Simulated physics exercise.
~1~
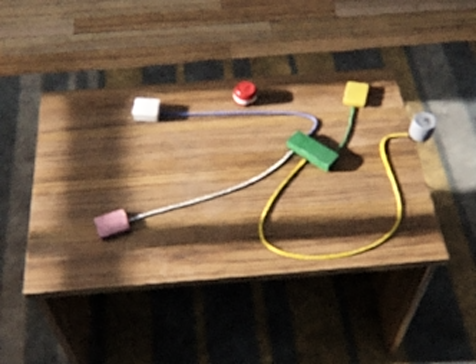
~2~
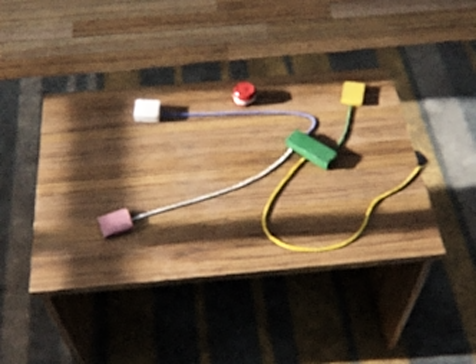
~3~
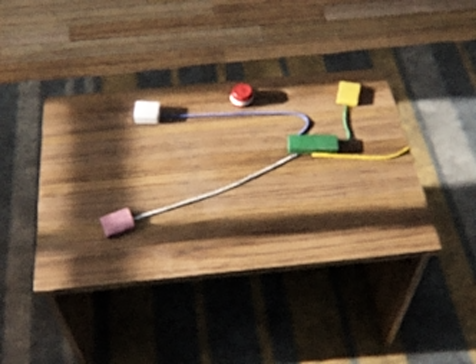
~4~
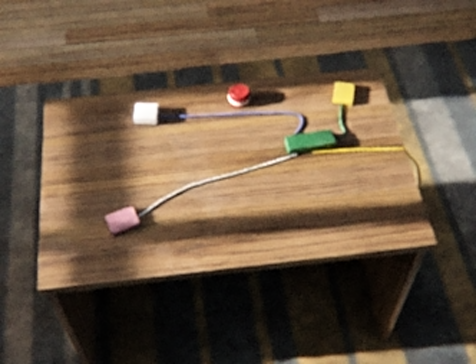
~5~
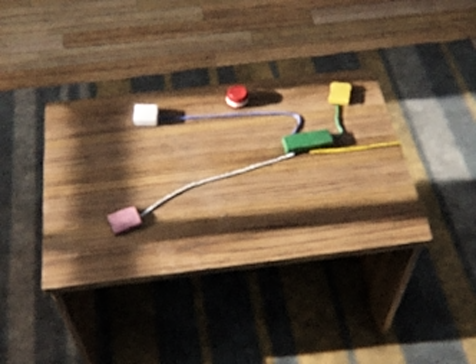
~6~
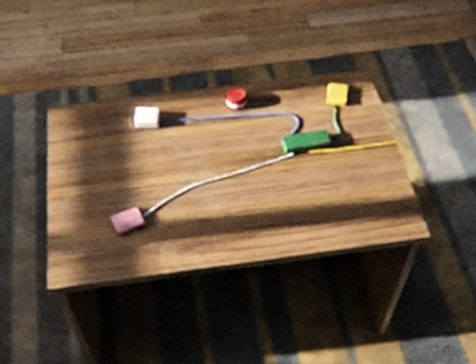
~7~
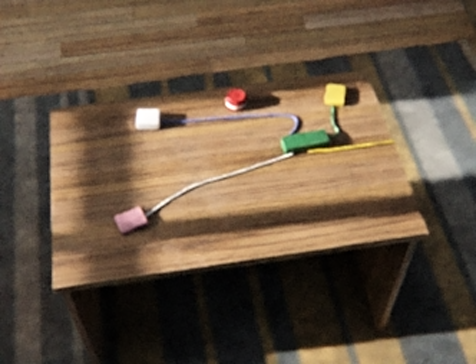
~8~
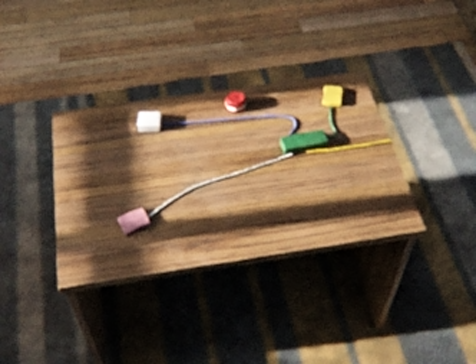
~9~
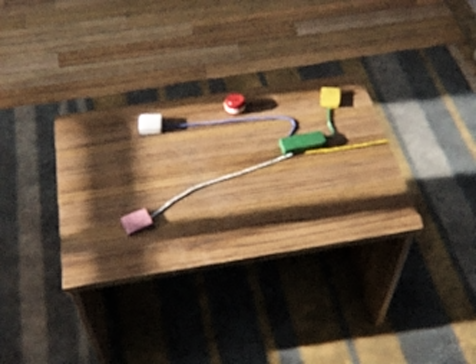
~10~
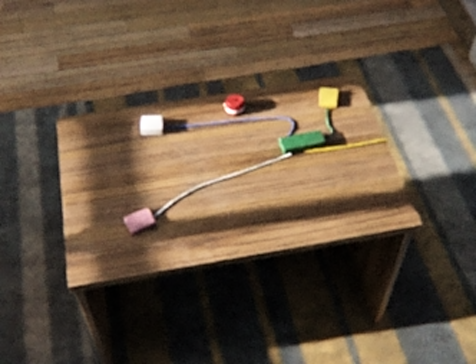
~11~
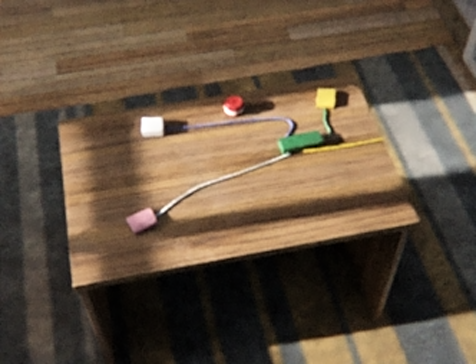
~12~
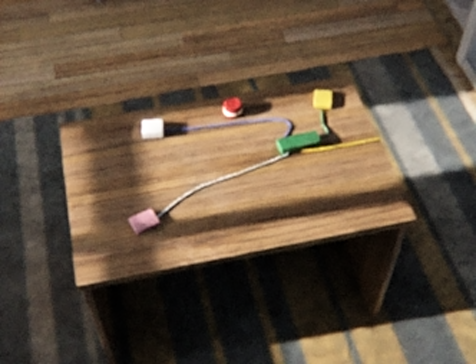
The clip shows a green power strip on a wooden table, joined by cables to several small devices. A grey speaker drops off the right edge, pulling its yellow cable taut and turning the strip slightly, while the pink drive barely shifts and the other items stay put.
